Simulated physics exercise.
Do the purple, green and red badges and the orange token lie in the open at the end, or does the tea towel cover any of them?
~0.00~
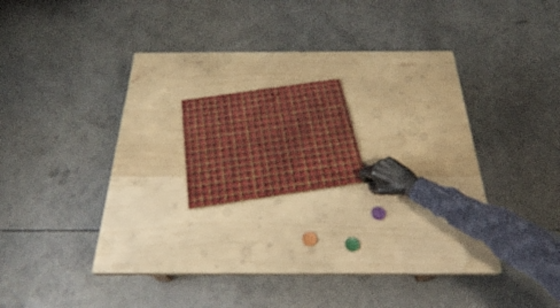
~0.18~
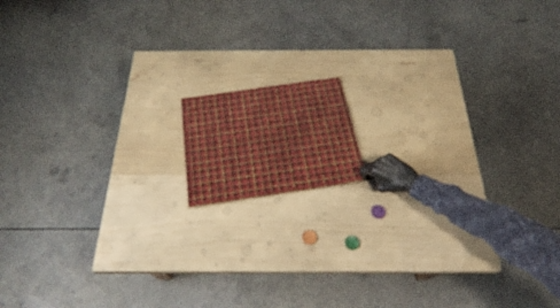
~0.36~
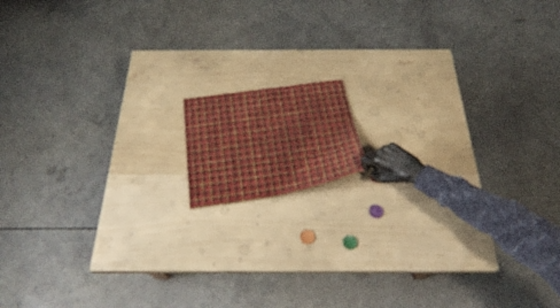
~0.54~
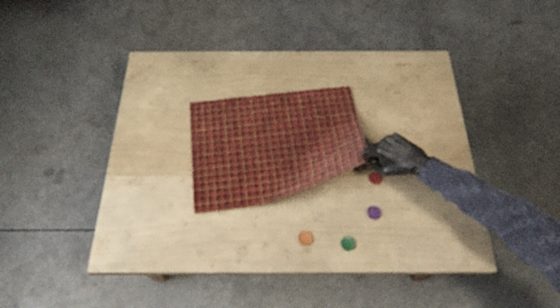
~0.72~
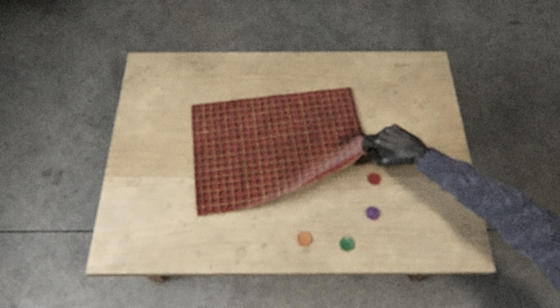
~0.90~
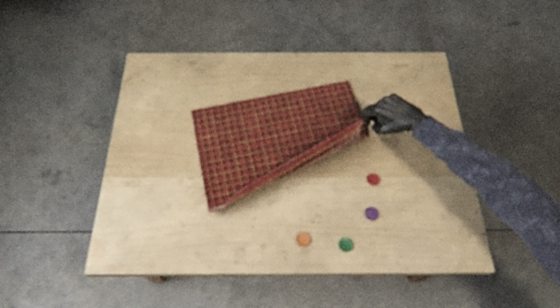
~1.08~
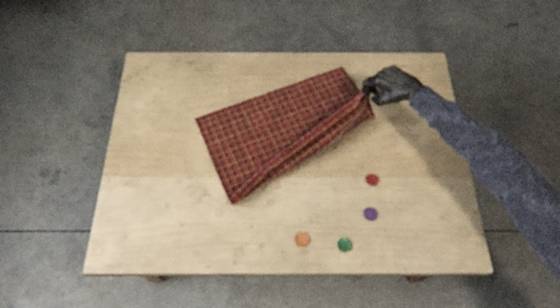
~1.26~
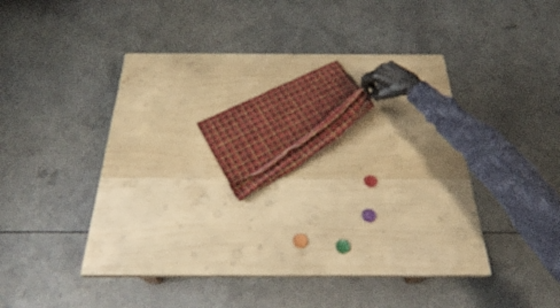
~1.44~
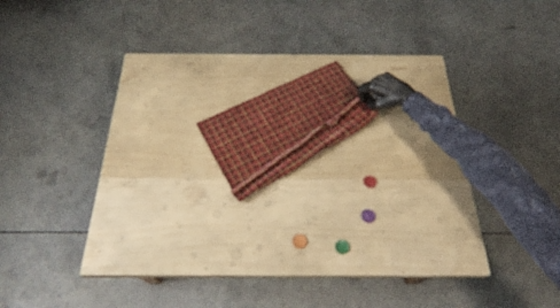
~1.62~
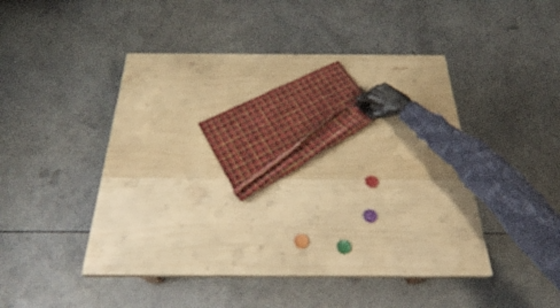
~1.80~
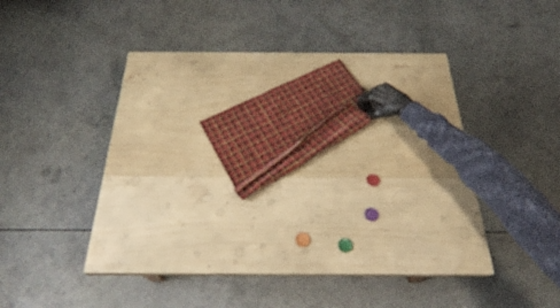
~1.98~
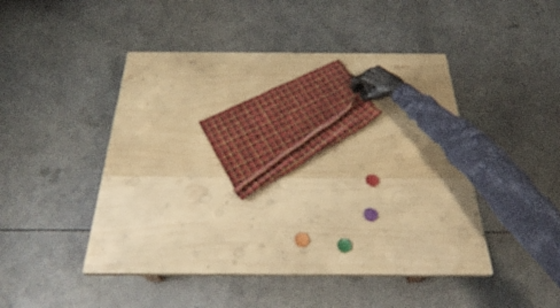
All four lie in the open at the end. The purple badge, green badge and orange token stay uncovered, and the red badge, which came out from under the towel, still shows.
The clip opens on a red checked tea towel lying flat on a pale wooden table, with a gloved hand pinching its lower right corner and an orange token, a green badge and a purple badge nearby. The hand lifts the corner slightly, and the near edge starts to curl. As the corner rises, a red badge comes into view from beneath the cloth. The hand carries the corner toward the back of the table, turning the towel askew and folding its near side over. It then lowers the corner, leaving the towel folded at a slant, with all four small discs uncovered and the hand still beside it.
